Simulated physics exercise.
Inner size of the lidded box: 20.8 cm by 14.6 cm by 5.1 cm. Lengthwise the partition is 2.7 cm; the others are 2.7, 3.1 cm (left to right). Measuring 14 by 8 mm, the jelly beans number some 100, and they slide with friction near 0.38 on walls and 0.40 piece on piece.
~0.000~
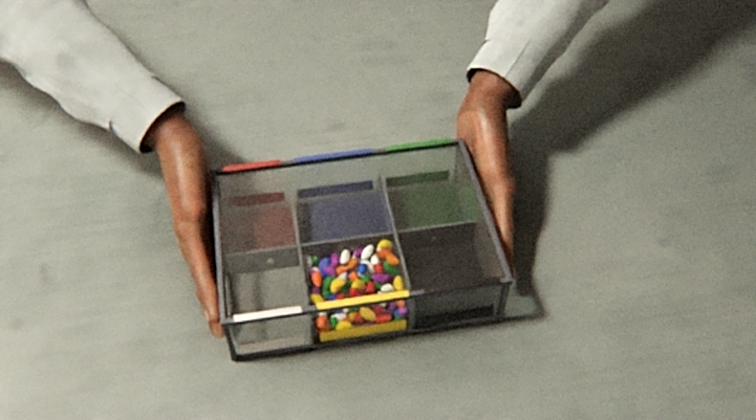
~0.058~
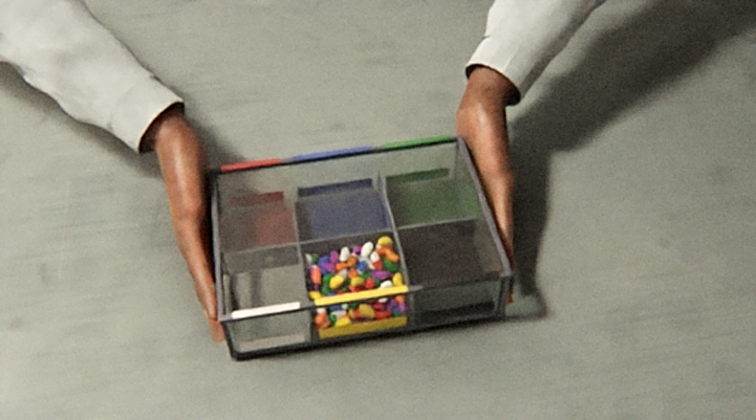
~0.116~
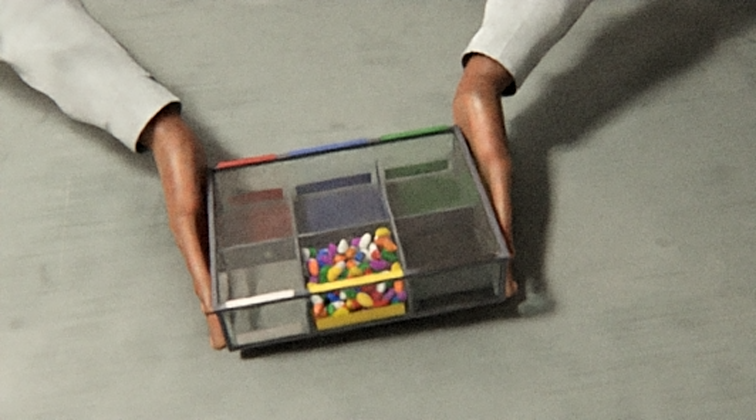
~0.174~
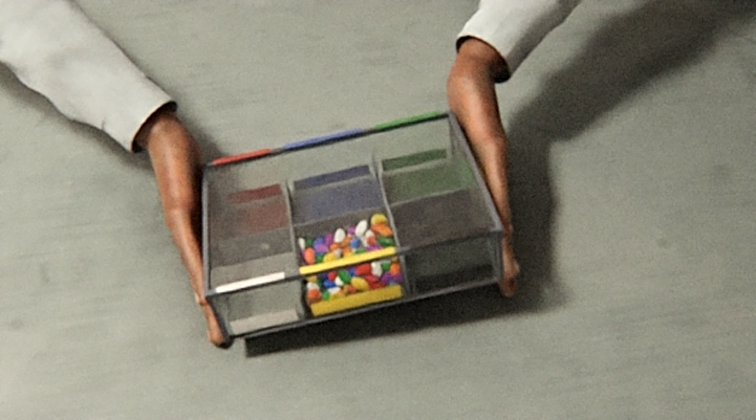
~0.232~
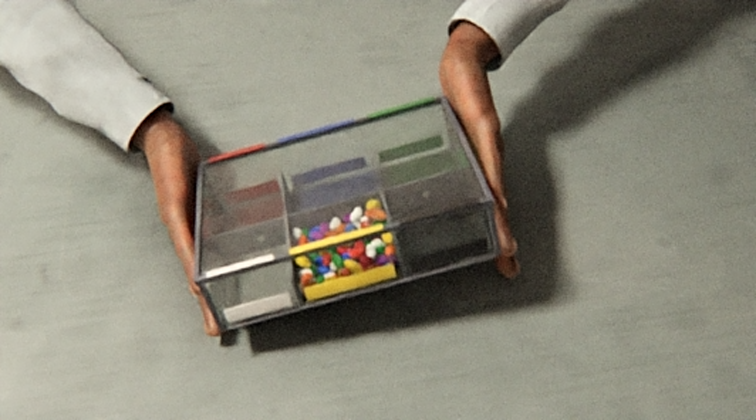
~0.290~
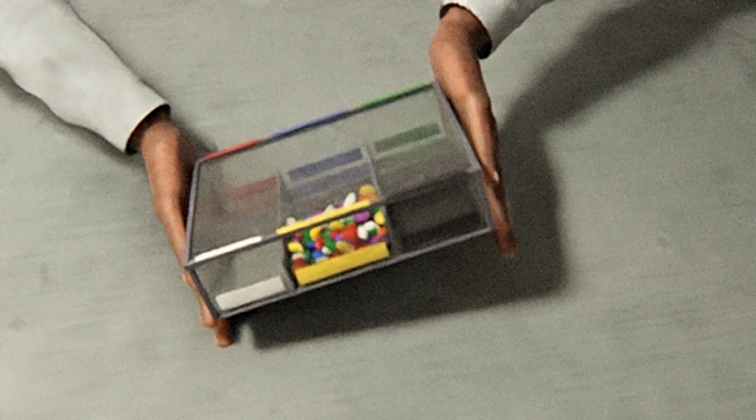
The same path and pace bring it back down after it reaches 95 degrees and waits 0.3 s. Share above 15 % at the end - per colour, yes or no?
Red yes, blue no, green no, yellow no, white no, black no.
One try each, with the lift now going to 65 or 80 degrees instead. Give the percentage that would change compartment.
Try one gives around 25 %, try two around 70 %.
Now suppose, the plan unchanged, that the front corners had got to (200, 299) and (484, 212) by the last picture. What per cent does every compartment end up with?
Red 80, blue 0, green 0, yellow 15, white 10, black 0.
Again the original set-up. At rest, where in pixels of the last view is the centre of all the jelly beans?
Near (262, 223).
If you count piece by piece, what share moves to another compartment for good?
Around 90 per cent.
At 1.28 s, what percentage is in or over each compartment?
Shares - red: 75; blue: 5; green: 0; yellow: 15; white: 0; black: 0.
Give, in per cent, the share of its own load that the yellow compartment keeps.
Something like 10 per cent.
After 1.28 s, tilt 95 degrees; red 75 %, blue 5 %, yellow 15 %.
Then, at 1.93 s, tilt 48 degrees; red 85 %, blue 5 %, yellow 10 %.
After 2.63 s, tilt 0 degrees; red 85 %, blue 5 %, yellow 10 %.
By 3.2 s all is still; red 85 %, blue 5 %, green 0 %, yellow 10 %, white 0 %, black 0 %.
